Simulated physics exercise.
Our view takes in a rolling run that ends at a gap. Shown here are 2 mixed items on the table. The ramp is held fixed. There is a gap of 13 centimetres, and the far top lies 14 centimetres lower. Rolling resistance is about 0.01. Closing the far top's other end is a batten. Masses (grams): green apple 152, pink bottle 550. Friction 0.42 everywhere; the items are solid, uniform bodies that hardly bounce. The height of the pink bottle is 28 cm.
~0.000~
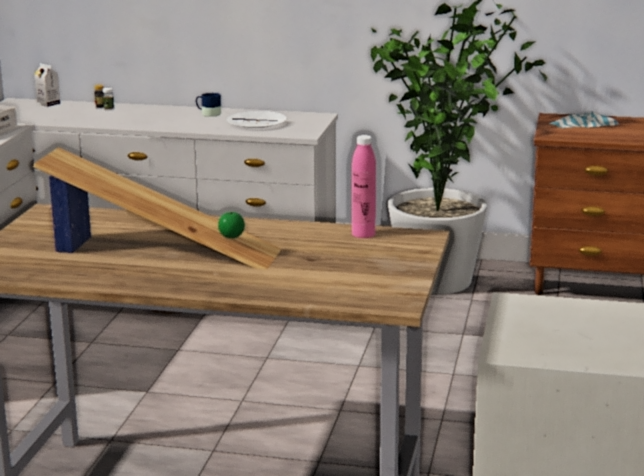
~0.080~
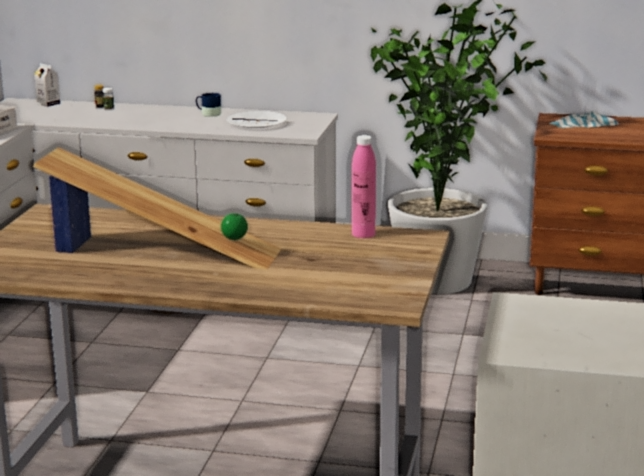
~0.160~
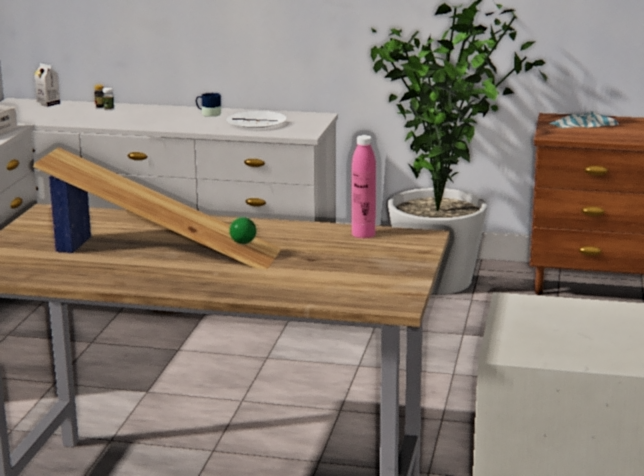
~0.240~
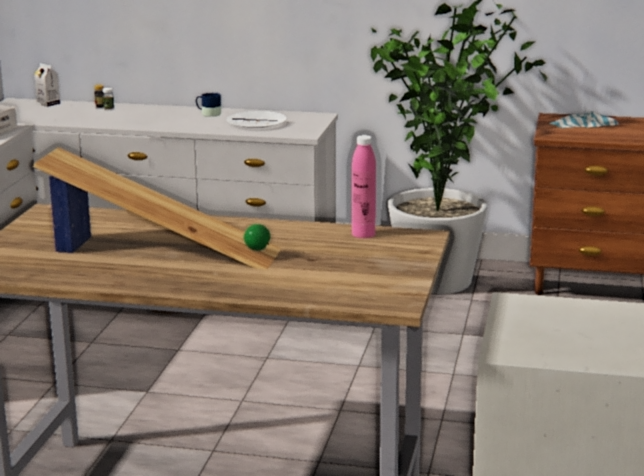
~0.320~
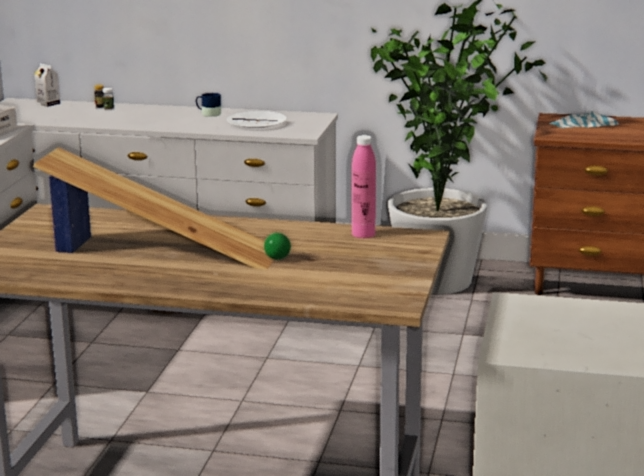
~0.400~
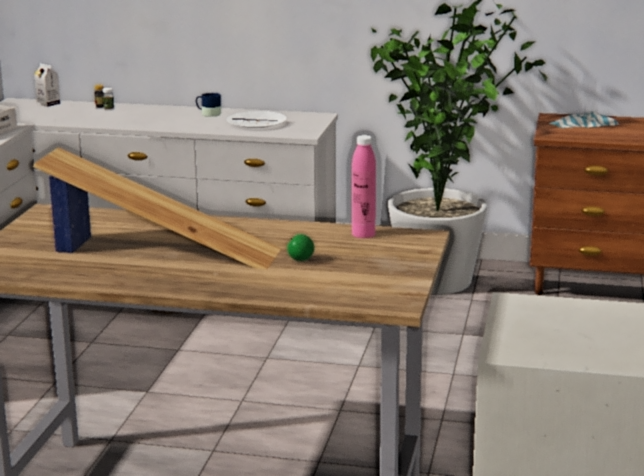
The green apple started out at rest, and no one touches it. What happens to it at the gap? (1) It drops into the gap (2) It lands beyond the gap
It lands beyond the gap.
After 0.80 s, 5 cm to the edge; green apple near (416, 256).
After 1.10 s, 16 cm past the table's edge; green apple near (497, 313).
In the end (1.6 s), 41 cm past the table's edge; pink bottle under 8 cm from the start.
